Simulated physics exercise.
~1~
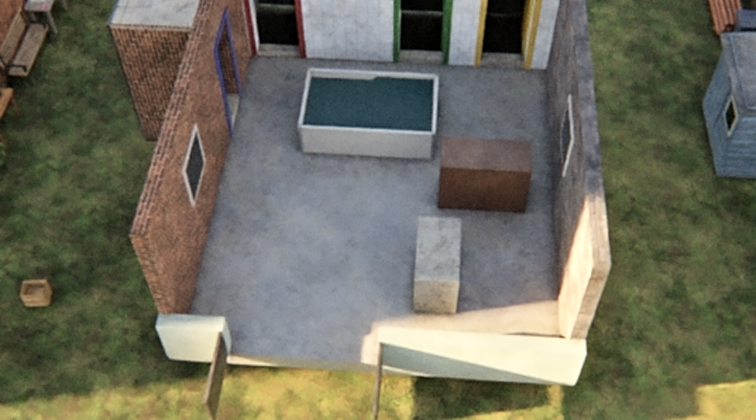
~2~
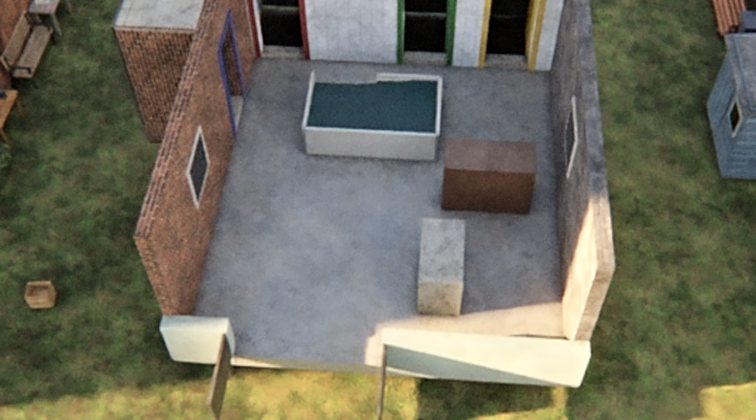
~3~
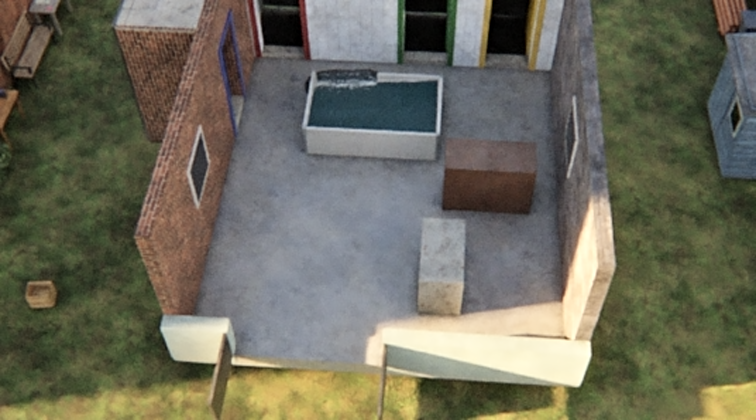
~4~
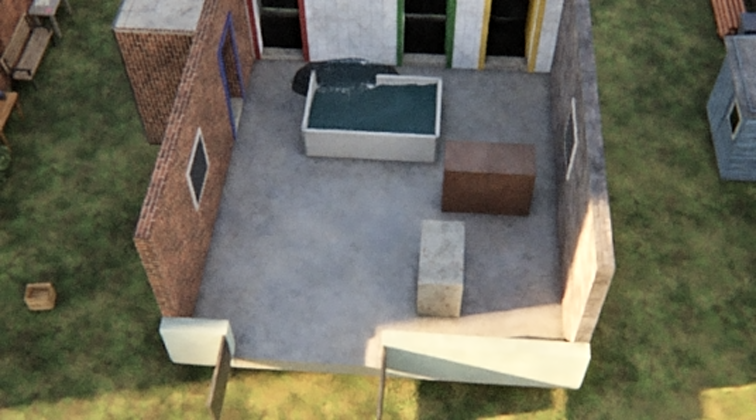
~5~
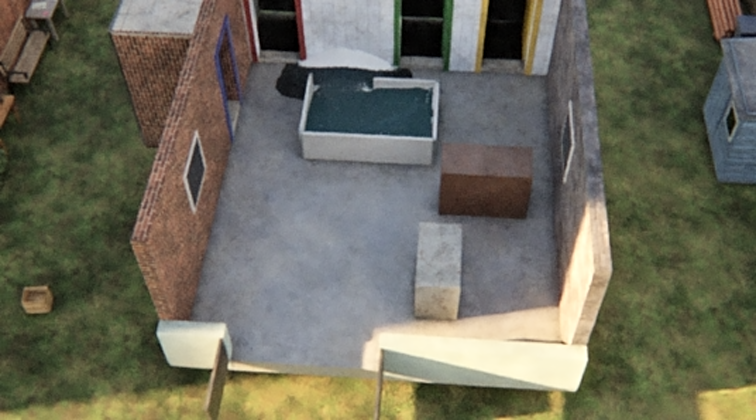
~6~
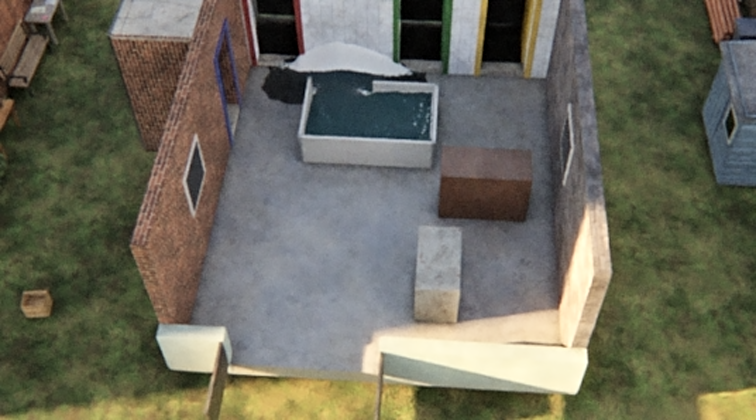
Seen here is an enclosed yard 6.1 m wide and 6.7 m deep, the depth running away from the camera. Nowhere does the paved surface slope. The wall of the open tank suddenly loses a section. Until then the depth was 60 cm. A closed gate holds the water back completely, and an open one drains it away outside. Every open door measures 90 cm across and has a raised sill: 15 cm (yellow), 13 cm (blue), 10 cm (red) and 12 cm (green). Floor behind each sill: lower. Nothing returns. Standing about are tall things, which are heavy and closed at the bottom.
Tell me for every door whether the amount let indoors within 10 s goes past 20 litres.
Here it is: The yellow door stays short of it; the blue door stays short of it; the red door goes past it; the green door stays short of it.
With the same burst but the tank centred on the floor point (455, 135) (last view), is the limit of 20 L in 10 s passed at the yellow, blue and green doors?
Lab note: Yellow door limit not exceeded; blue door limit not exceeded; green door limit exceeded.
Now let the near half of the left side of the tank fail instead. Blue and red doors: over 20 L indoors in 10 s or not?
So blue ends up past the limit and red ends up past the limit.
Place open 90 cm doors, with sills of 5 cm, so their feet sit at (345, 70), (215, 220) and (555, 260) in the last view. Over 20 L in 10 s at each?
Result in order - more than that, not enough, not enough.
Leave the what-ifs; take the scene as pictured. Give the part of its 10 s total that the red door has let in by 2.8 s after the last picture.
I'd put it at about 65 per cent by that point.
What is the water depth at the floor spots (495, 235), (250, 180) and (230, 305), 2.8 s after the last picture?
Approximately 0, 4 and 1 centimetres, going through them in turn.
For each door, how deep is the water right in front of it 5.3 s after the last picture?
You'd see yellow at 10 cm, blue at 7 cm, red at 14 cm and green at 5 cm.
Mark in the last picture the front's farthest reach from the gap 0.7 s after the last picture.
Point: Roughly (495, 77) in the last view.
Then, 0.7 s after the last picture water covers 15 % of the floor and is deepest (49 cm) near (251, 66); yellow door not reached, blue door not reached, red door 20 cm at the sill, 5 L in, green door 11 cm at the sill, 0 L in.
Then, 1.5 s after the last picture water covers 25 % of the floor and is deepest (40 cm) near (259, 66); yellow door 4 cm at the sill, 0 L in, blue door 11 cm at the sill, 0 L in, red door 25 cm at the sill, 42 L in, green door 9 cm at the sill, 1 L in.
Then, 2.8 s after the last picture water covers 50 % of the floor and is deepest (26 cm) near (259, 66); yellow door 4 cm at the sill, 0 L in, blue door 11 cm at the sill, 0 L in, red door 19 cm at the sill, 107 L in, green door 10 cm at the sill, 1 L in.
Then, 5.3 s after the last picture water covers 80 % of the floor and is deepest (16 cm) near (251, 66); yellow door 10 cm at the sill, 1 L in, blue door 7 cm at the sill, 1 L in, red door 14 cm at the sill, 154 L in, green door 5 cm at the sill, 1 L in.
Then, 9.3 s after the last picture water covers 90 % of the floor and is deepest (8 cm) near (515, 185); yellow door 7 cm at the sill, 1 L in, blue door 5 cm at the sill, 1 L in, red door 7 cm at the sill, 163 L in, green door 3 cm at the sill, 1 L in.
